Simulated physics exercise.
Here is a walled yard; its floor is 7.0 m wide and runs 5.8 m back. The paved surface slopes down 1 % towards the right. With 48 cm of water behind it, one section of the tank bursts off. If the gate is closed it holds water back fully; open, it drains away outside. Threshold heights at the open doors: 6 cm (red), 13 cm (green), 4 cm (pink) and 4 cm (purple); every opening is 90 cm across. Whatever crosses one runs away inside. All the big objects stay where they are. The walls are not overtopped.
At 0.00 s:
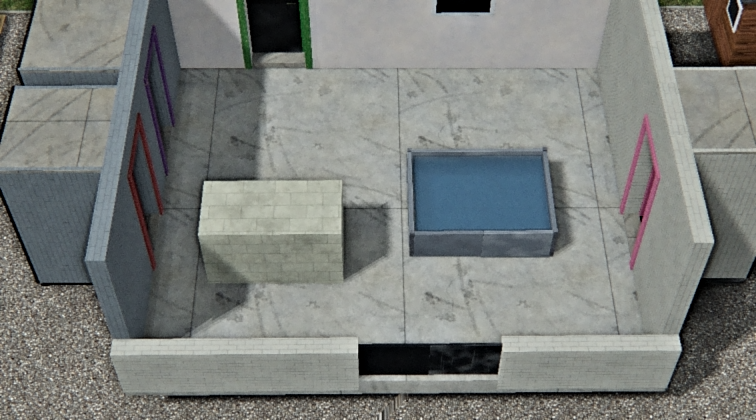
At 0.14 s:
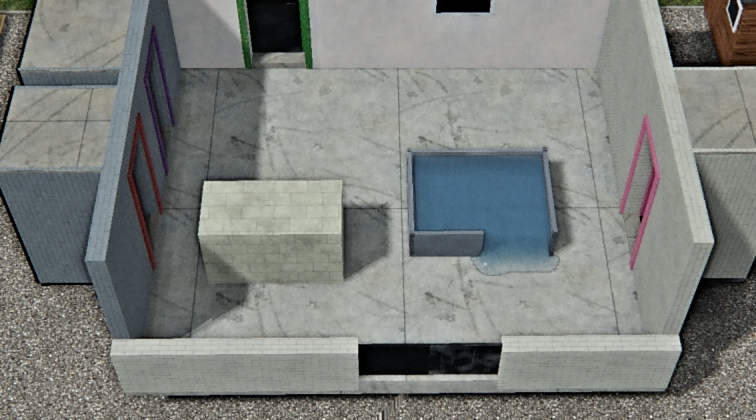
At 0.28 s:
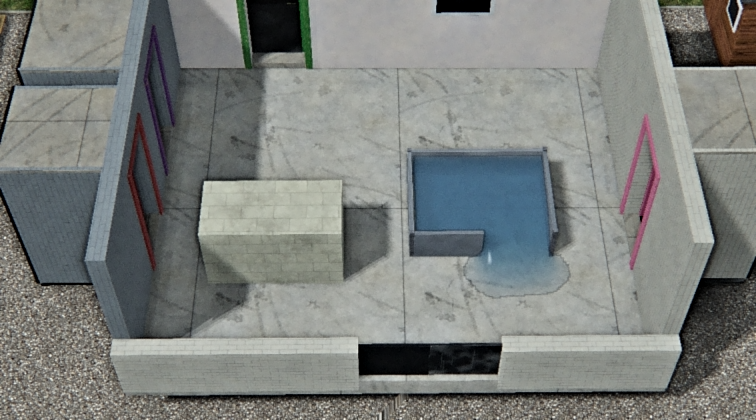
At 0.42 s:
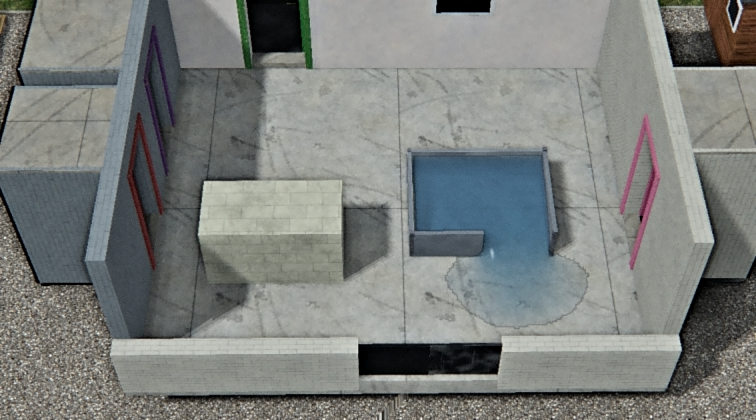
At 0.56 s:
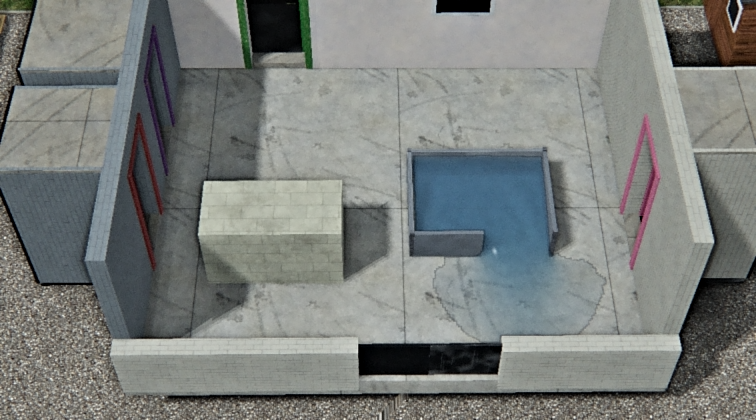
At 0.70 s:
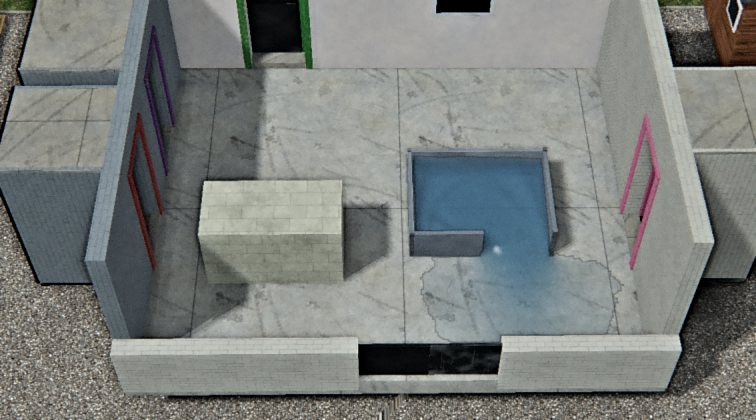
In a walled yard, a tank's front section opens and water spreads across the paving.
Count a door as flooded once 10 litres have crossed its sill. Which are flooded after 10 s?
Within that time: At the red door it does not reach the limit; at the green door it keeps below the limit; at the pink door it exceeds the limit; at the purple door it keeps below the limit.
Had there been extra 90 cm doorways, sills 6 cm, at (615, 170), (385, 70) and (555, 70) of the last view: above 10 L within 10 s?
In that order: Below, below, over.
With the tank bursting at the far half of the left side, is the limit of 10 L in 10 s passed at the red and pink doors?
Against that limit: Red over, pink under.
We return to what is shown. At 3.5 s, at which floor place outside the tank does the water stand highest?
At about (639, 364).
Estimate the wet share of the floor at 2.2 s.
Some 20 per cent of it.
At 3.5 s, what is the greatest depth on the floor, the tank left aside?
Roughly 21 cm.
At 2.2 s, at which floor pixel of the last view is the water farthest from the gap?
At about (299, 365).
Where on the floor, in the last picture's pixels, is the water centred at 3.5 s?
Around (498, 274).
After 1.4 s water covers 15 % of the floor and is deepest (28 cm) near (523, 258); red door not reached, green door not reached, pink door not reached, purple door not reached.
After 2.2 s water covers 20 % of the floor and is deepest (32 cm) near (639, 364); red door not reached, green door not reached, pink door not reached, purple door not reached.
After 3.5 s water covers 35 % of the floor and is deepest (21 cm) near (639, 364); red door not reached, green door not reached, pink door 7 cm at the sill, 2 L in, purple door not reached.
After 6.0 s water covers 55 % of the floor and is deepest (14 cm) near (592, 90); red door 3 cm at the sill, 0 L in, green door not reached, pink door 6 cm at the sill, 11 L in, purple door not reached.
After 10.0 s water covers 85 % of the floor and is deepest (8 cm) near (639, 364); red door 3 cm at the sill, 0 L in, green door 1 cm at the sill, 0 L in, pink door 5 cm at the sill, 19 L in, purple door 2 cm at the sill, 0 L in.
